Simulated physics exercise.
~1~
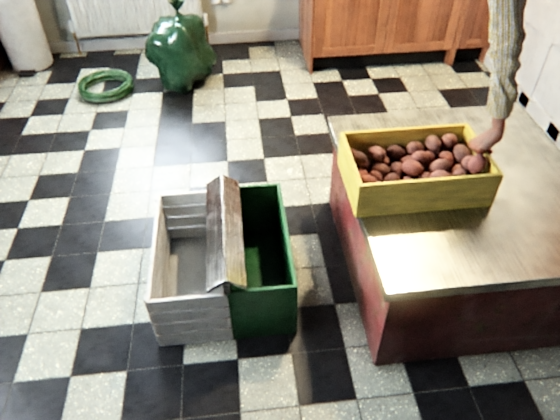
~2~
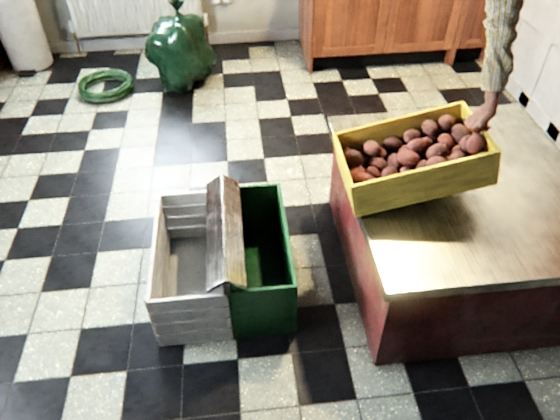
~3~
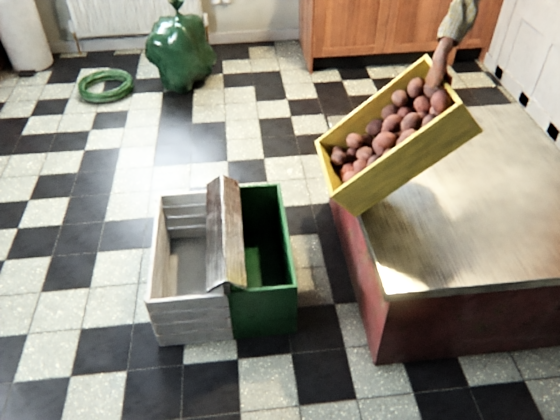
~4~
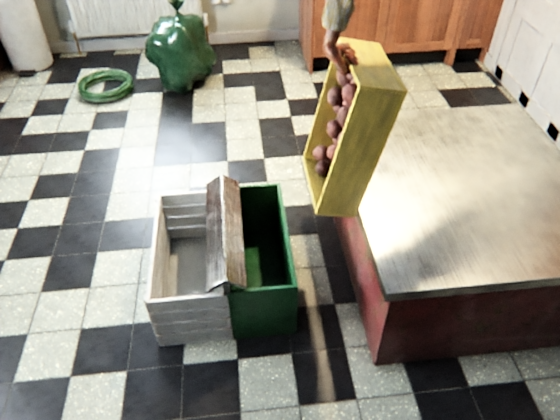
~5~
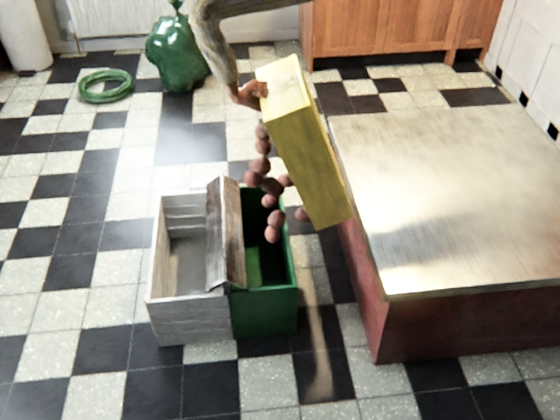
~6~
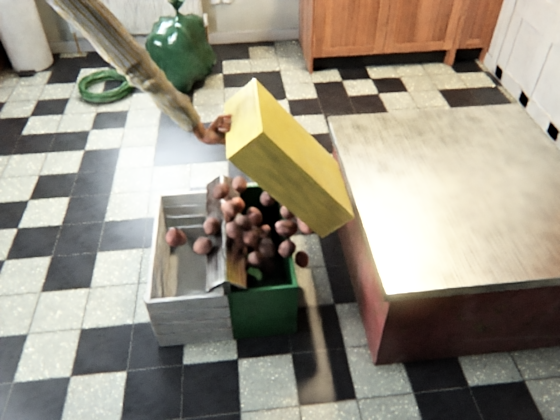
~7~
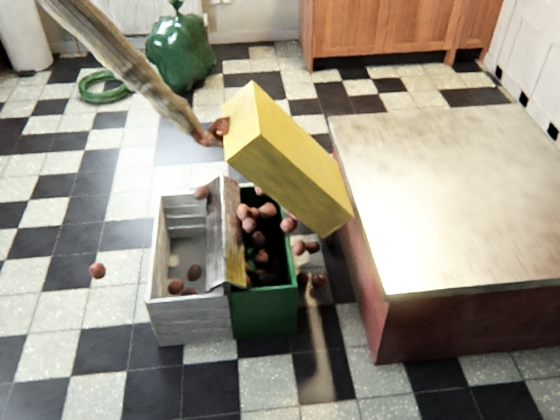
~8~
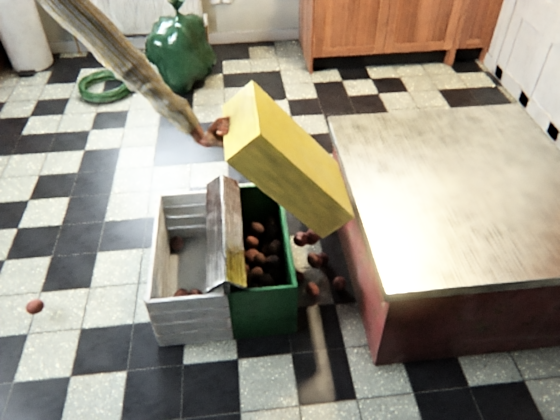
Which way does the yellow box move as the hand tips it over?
The yellow box moves to the left, coming off the bench top toward the tubs as it turns over.
